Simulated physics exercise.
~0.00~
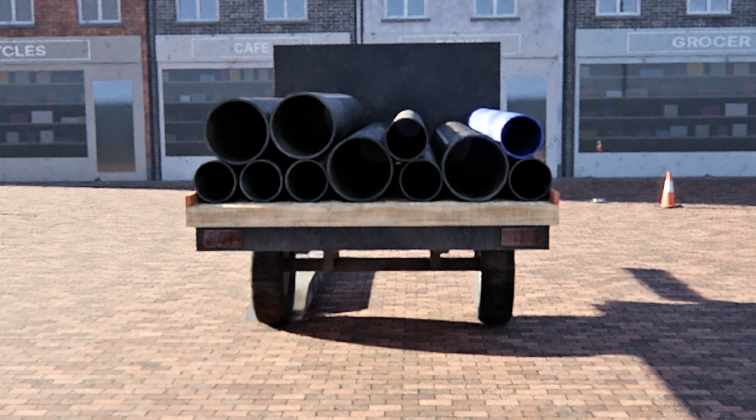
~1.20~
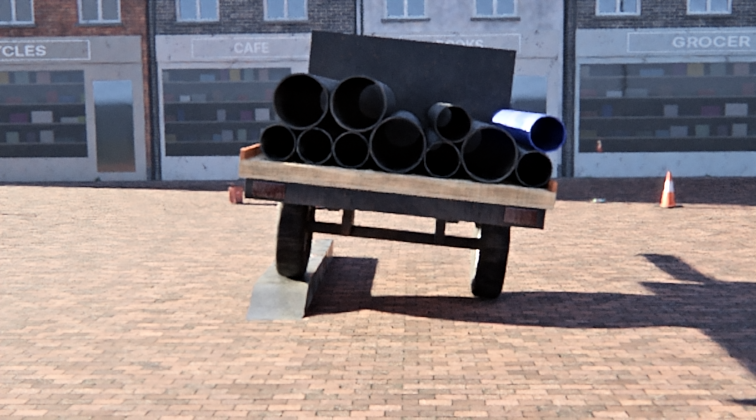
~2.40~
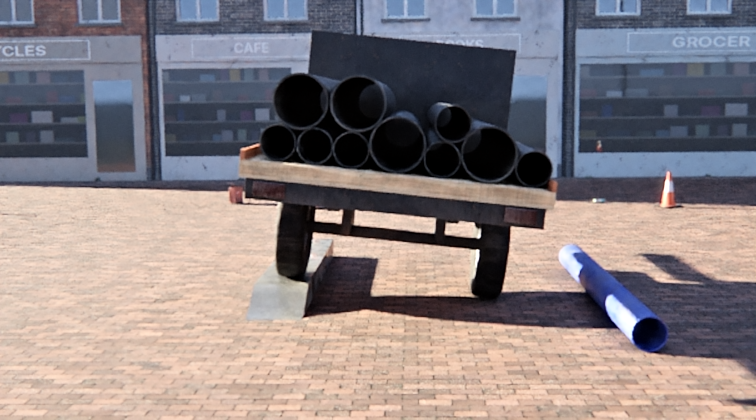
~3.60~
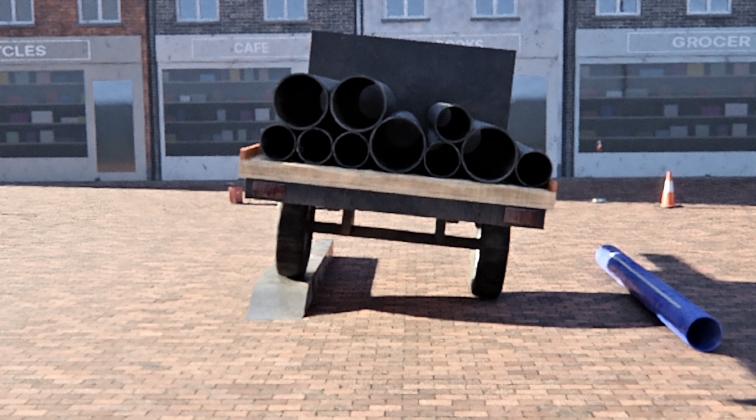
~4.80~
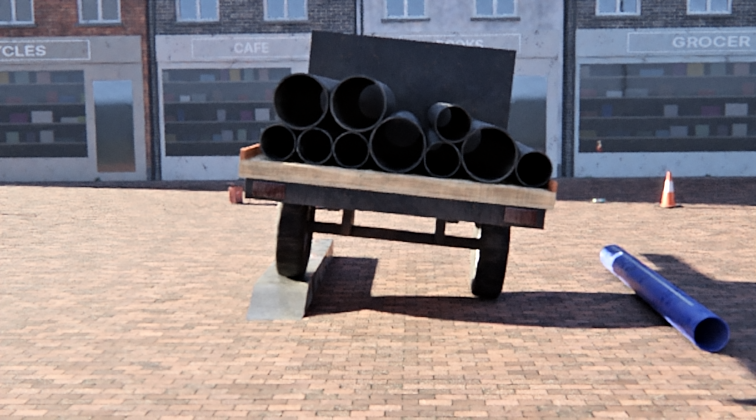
The clip shows a flat trailer stacked with dark pipes and one blue pipe as its left wheel goes up a ramp, tilting the deck. The blue pipe rolls off the right side onto the brick paving and rolls a little farther right, while the dark pipes stay aboard.
